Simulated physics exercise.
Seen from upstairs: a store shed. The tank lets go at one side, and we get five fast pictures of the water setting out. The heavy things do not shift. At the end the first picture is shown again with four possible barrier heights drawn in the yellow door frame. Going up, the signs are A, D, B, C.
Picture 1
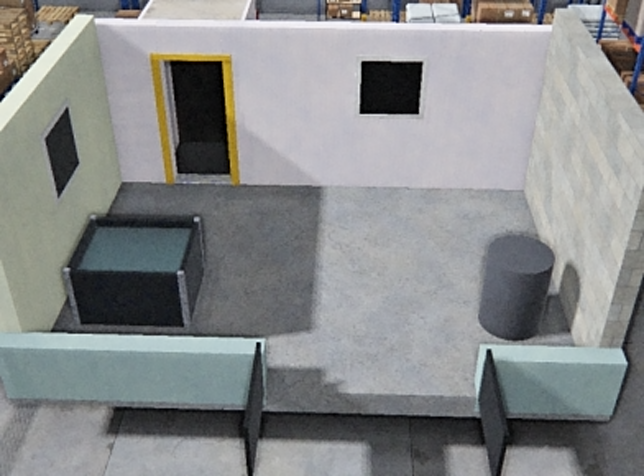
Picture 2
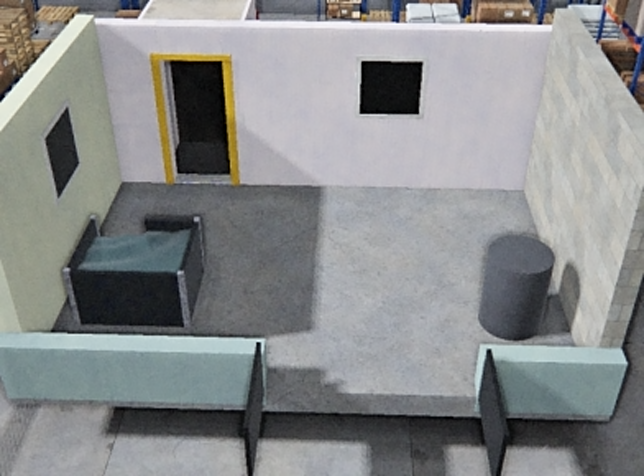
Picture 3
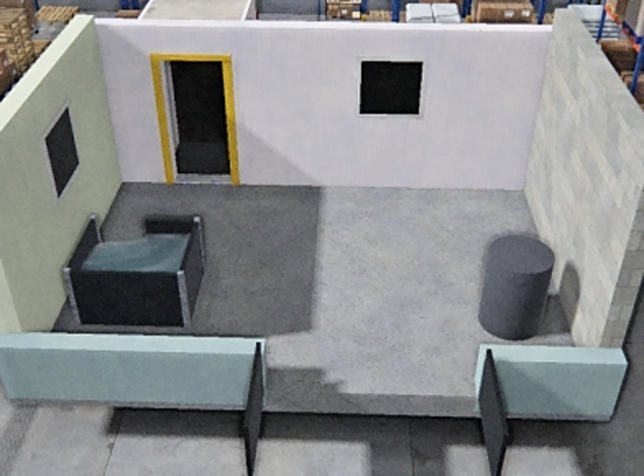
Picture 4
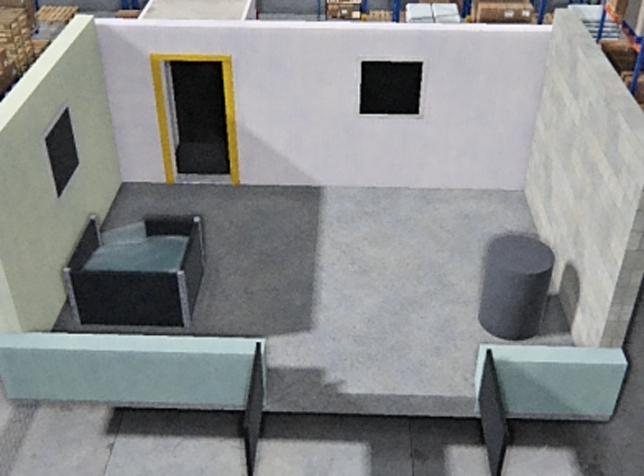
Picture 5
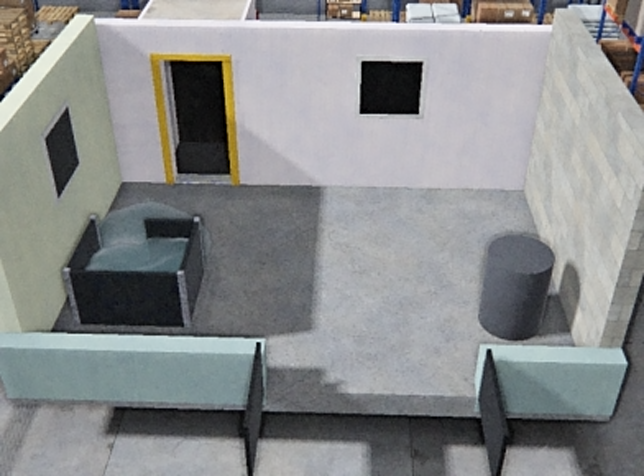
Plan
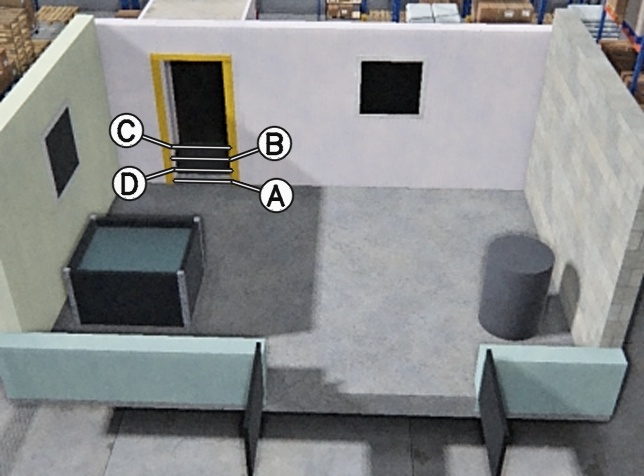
Water sloshes inside a dark tank on the left and spreads faintly onto the floor.
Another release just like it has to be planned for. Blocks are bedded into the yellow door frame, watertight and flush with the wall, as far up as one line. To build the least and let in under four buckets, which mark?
It is D.
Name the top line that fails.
That is line A.
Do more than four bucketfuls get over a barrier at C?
No, that is safe.
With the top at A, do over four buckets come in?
Yes, that goes wrong.
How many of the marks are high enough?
Three of them.
In white, A at (203, 181); B at (201, 158); C at (200, 147); D at (202, 170); from the bottom up A, D, B, C.
With A, some 20 bucketfuls get in.
With B, nothing gets over.
With C, nothing gets over.
With D, a splash gets over, under a bucket.
